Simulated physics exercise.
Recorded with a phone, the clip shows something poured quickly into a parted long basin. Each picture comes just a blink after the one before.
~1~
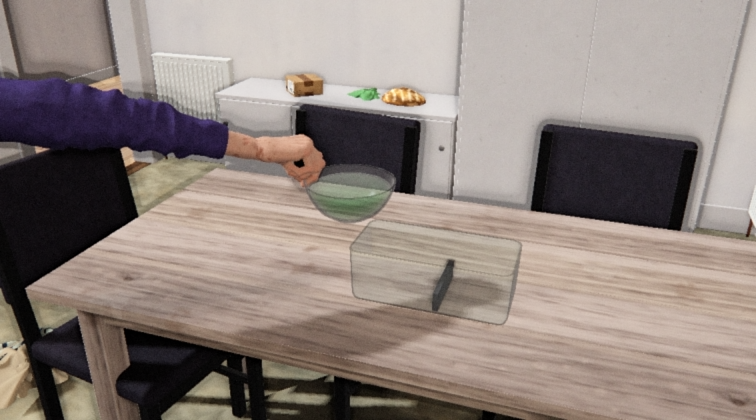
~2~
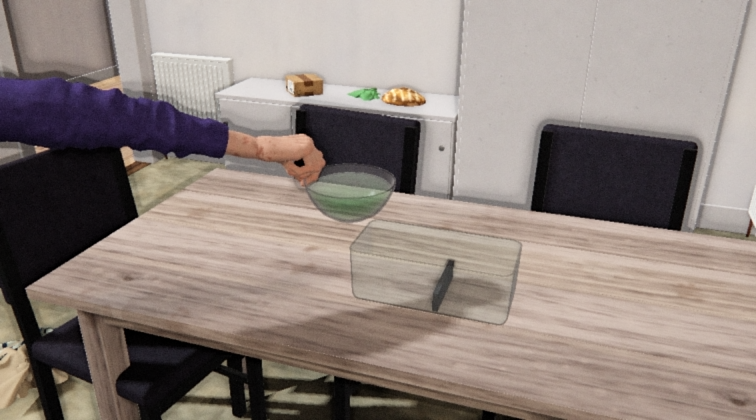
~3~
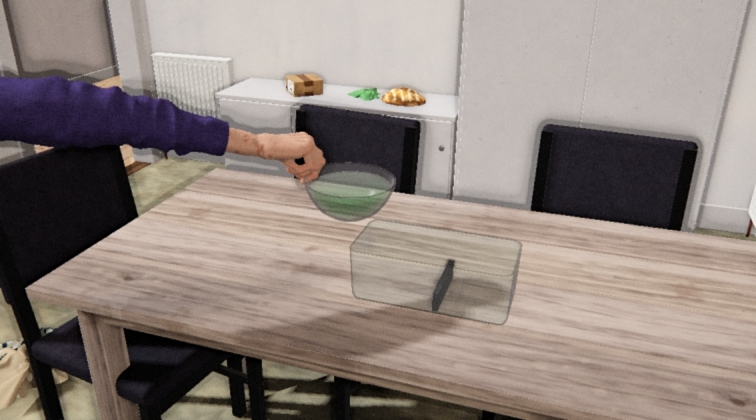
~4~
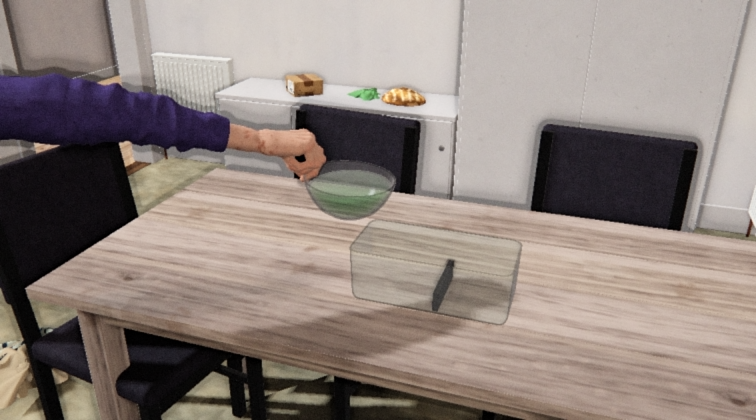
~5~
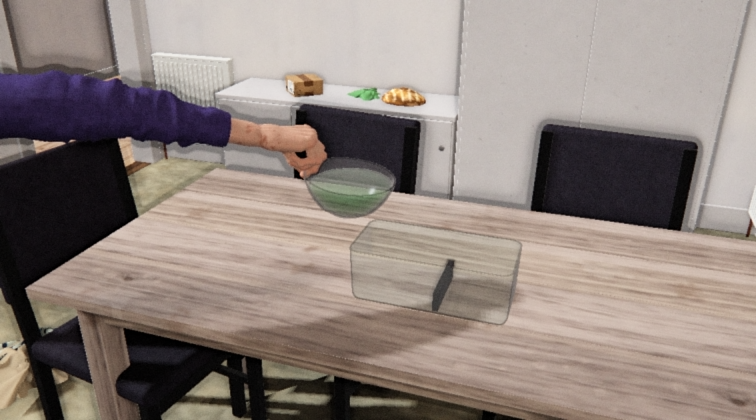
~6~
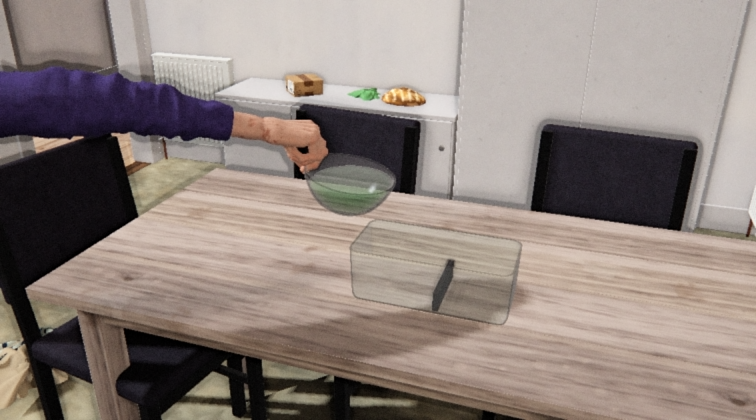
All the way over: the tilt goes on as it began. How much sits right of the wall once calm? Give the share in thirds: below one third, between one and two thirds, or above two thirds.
I predict a middling amount ends up right of the wall, one third up to two thirds.
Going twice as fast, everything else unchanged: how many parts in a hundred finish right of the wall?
Some 55 per cent.
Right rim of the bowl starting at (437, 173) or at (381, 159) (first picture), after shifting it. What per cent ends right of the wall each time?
Around 75 percent first, around 30 percent second.
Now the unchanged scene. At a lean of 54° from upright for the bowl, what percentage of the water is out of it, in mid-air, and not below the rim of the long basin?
Estimate: 30 per cent, roughly.
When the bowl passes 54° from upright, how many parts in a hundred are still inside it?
It keeps around 50 per cent at that angle.
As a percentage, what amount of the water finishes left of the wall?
Share approx. 55 %.
A moment on, the bowl is tipped part way and 52 per cent is still to pour, 16 is left of the wall and 0 right of it.
Next, the bowl is tipped on its side and 4 per cent is still to pour, 40 is left of the wall and 43 right of it.
Then the bowl is tipped on its side and 0 per cent is still to pour, 53 is left of the wall and 46 right of it.
Later the bowl is tipped on its side and 0 per cent is still to pour, 53 is left of the wall and 46 right of it.
Finally, 53 per cent lies left of the wall, 46 right of it and 1 outside.
